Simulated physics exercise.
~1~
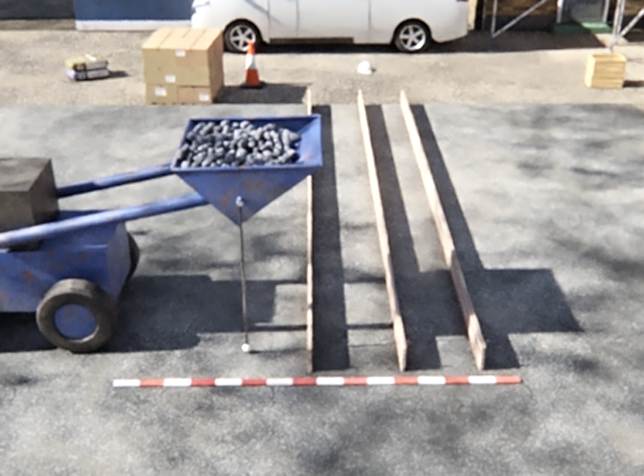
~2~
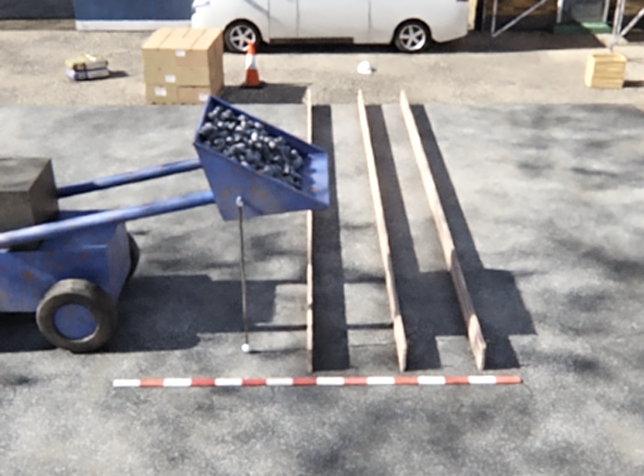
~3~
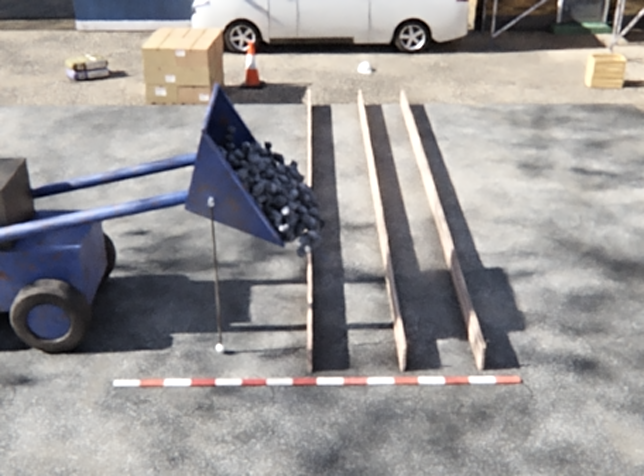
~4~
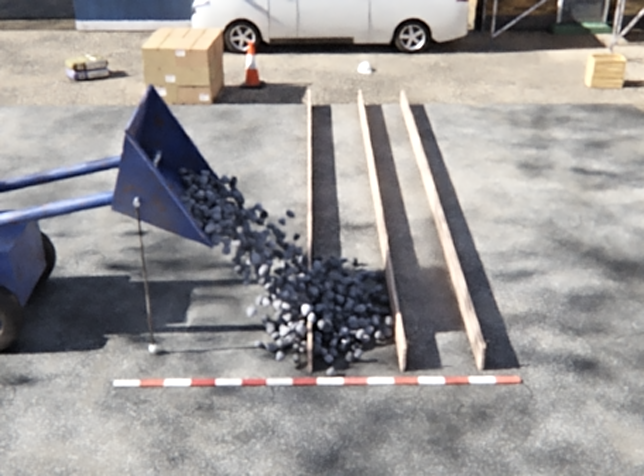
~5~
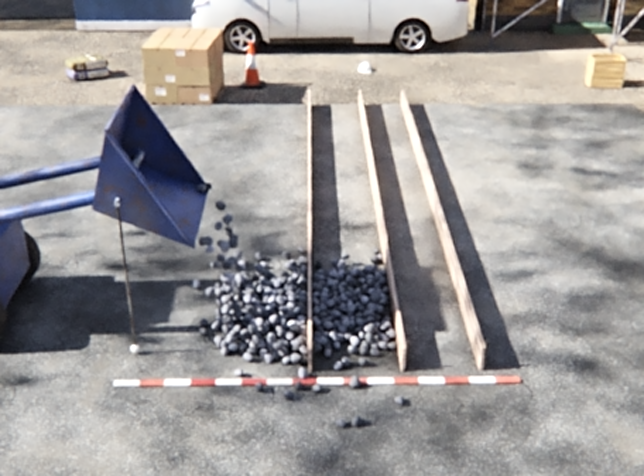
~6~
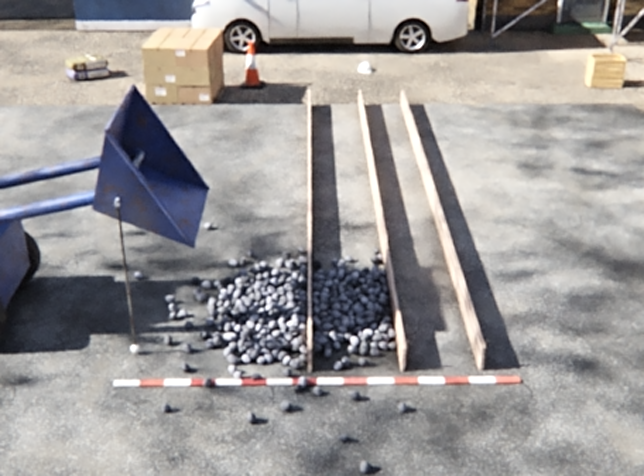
A blue loader tipped its bucket of dark, smooth stones forward, then rolled back to the left as they poured out, leaving the bucket empty and a spread-out pile on both sides of the first plank, with a few strays near the striped strip.
